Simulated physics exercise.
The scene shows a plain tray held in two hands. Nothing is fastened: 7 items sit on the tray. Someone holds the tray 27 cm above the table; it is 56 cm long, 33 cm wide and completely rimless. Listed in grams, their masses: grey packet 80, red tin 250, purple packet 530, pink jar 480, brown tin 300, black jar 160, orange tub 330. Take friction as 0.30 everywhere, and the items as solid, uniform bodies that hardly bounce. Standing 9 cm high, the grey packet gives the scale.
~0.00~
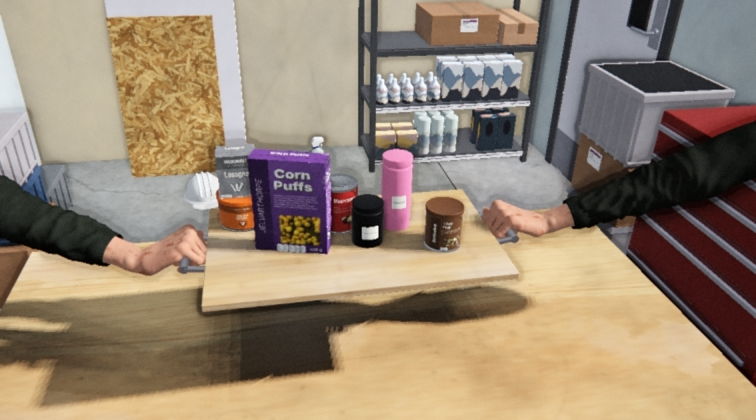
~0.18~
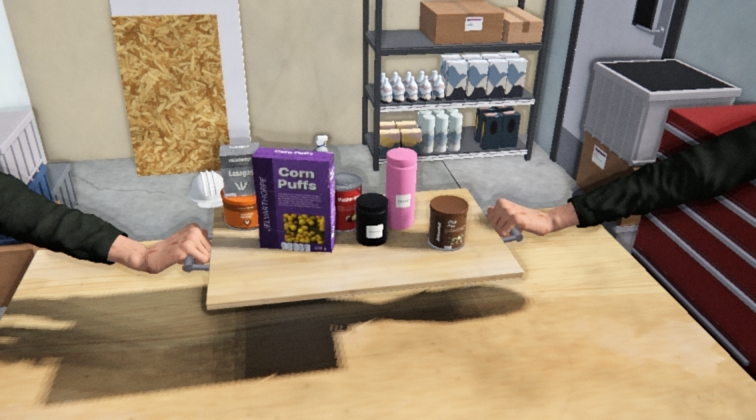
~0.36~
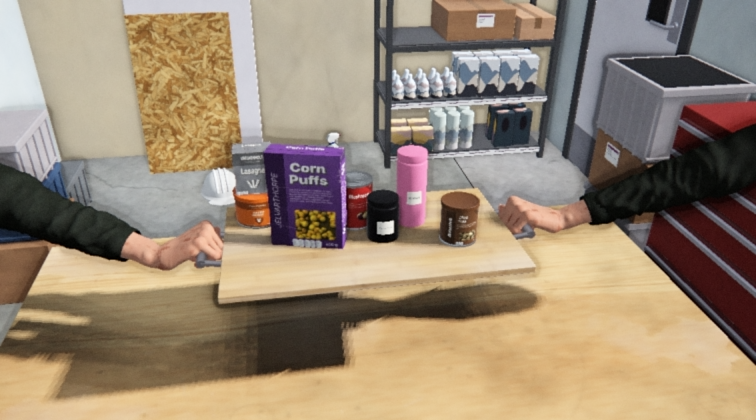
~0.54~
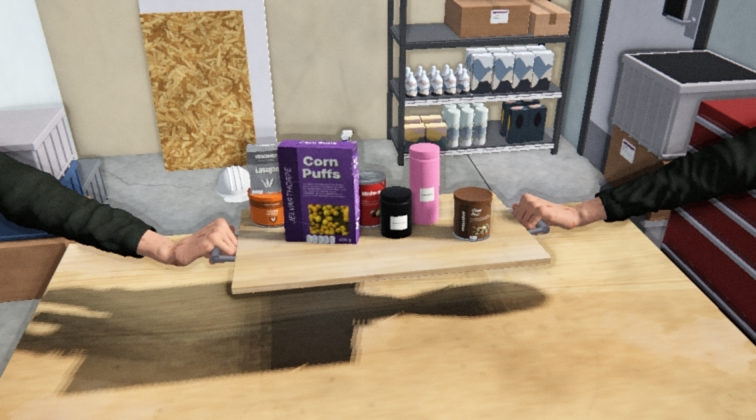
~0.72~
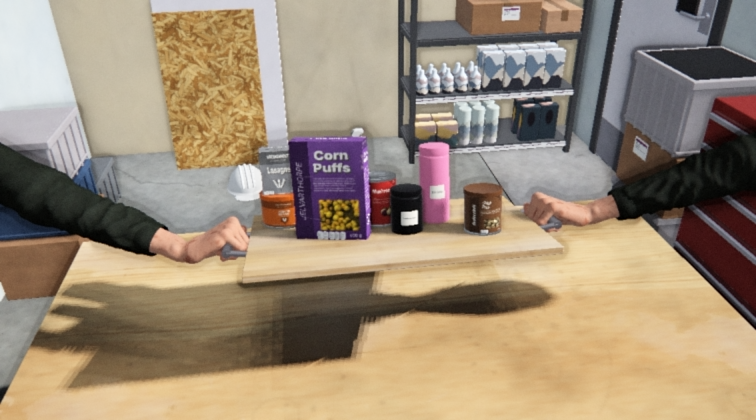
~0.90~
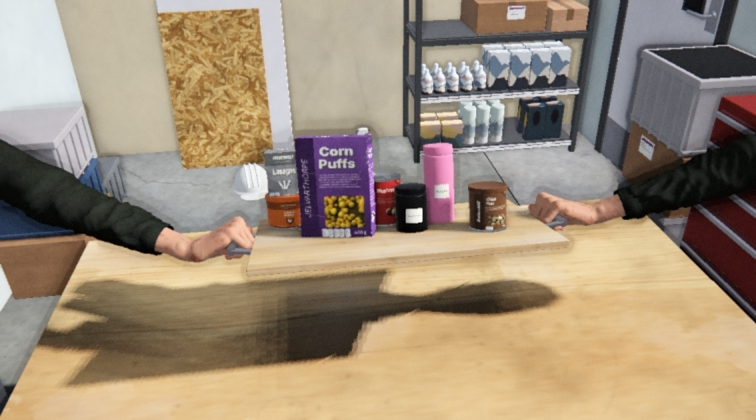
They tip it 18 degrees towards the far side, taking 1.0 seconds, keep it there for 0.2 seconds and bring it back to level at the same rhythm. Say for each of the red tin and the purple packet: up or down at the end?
As I see it, red tin: Over; purple packet: Over.
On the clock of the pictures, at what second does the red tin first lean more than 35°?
Roughly at the 1.5 s mark.
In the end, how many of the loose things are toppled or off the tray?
The count comes out at 4.
After 1.50 s, tray tilted 17°, far edge down; grey packet, red tin, purple packet and orange tub now off the tray; pink jar slid 4 cm; brown tin slid 4 cm.
After 1.70 s, tray tilted 12°, far edge down; pink jar slid 7 cm; brown tin slid 6 cm; black jar slid 6 cm.
At rest (2.8 s), off the tray and tipped over, grey packet, red tin, purple packet and orange tub; not toppled but over 5 cm from the start, pink jar, brown tin and black jar. In the last view, red tin near (413, 243), purple packet near (345, 225).
